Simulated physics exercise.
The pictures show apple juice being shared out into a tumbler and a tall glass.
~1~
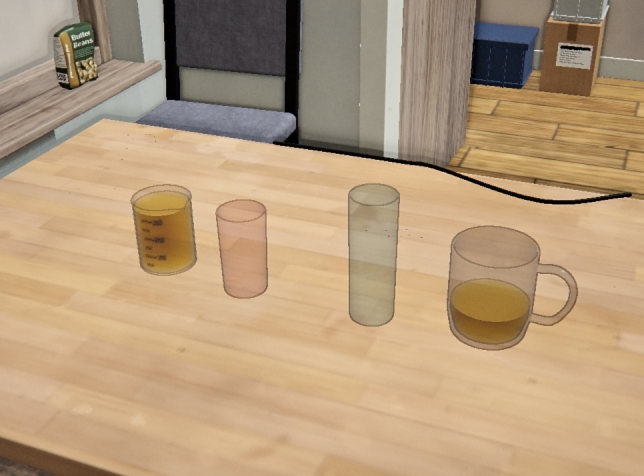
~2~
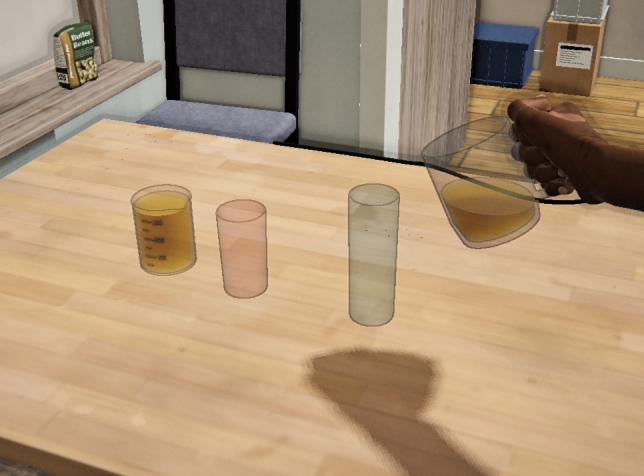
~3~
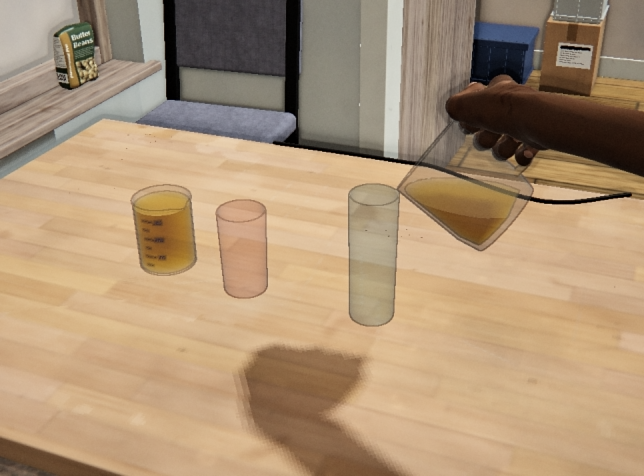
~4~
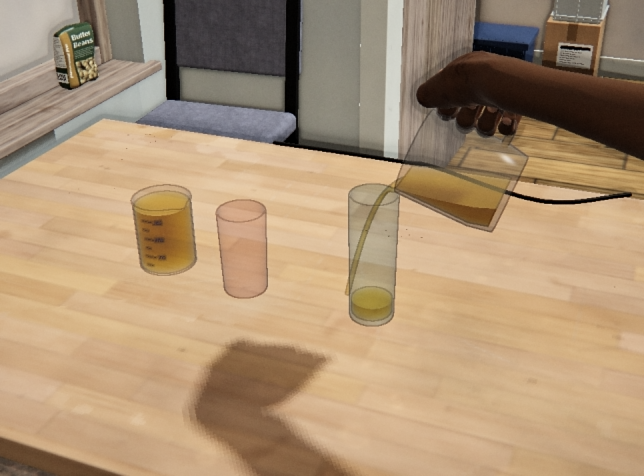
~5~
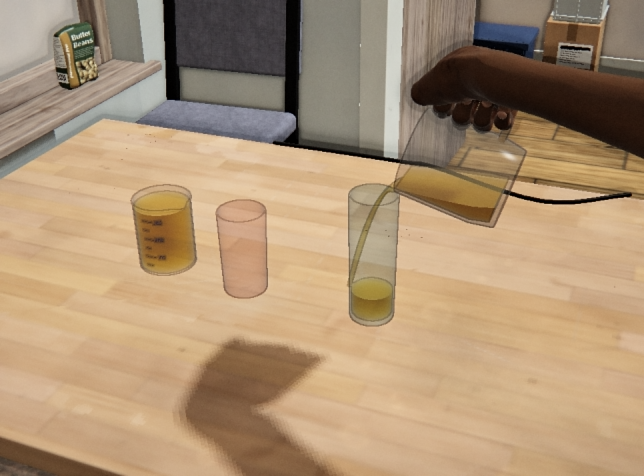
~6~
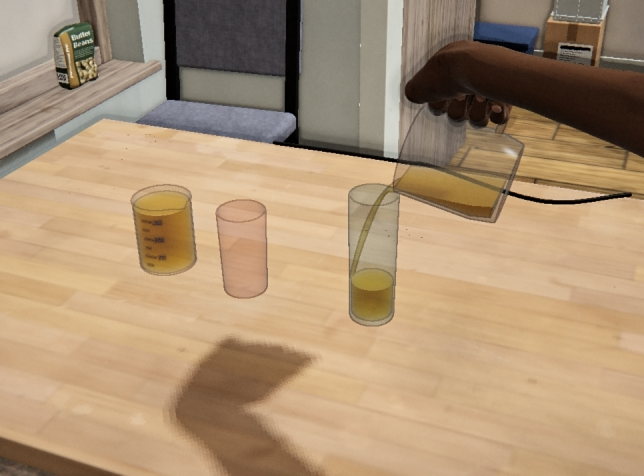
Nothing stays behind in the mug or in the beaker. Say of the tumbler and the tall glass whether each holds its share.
Left, the tumbler overflows; right, the tall glass has room for it.
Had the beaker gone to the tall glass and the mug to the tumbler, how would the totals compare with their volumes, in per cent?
Near 110 and 90 in a hundred.
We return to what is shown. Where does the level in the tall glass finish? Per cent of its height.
Near 65 in a hundred.
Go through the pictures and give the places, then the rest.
The first picture shows at the start; mug (491, 286) about a third full; beaker (165, 229) nearly full; tall glass (373, 254) empty; tumbler (243, 247) empty.
In the second picture, a hand has the mug; mug (482, 180) tipped 25° with all of its load; tall glass (373, 254) empty.
In the third picture, the mug is tipped; mug (464, 185) tipped 55° with all of its load; tall glass (373, 254) empty.
In the fourth picture, the stream is running; mug (459, 172) tipped 70° with nearly all of its load; tall glass nearly empty, surface at (372, 298).
In the fifth picture, the stream is running; mug (457, 169) tipped 75° with about three quarters of its load; tumbler (243, 247) empty.
In the sixth picture, the stream is running; mug (456, 165) tipped 80° with about two thirds of its load; beaker nearly full, surface at (162, 203); tall glass about a quarter full, surface at (372, 280); tumbler (243, 247) empty.
Shortly, the tall glass is about half full.
Then, the tall glass is about two thirds full.
At the finish, the tumbler is full to the brim, some went over its rim; the tall glass is about two thirds full.
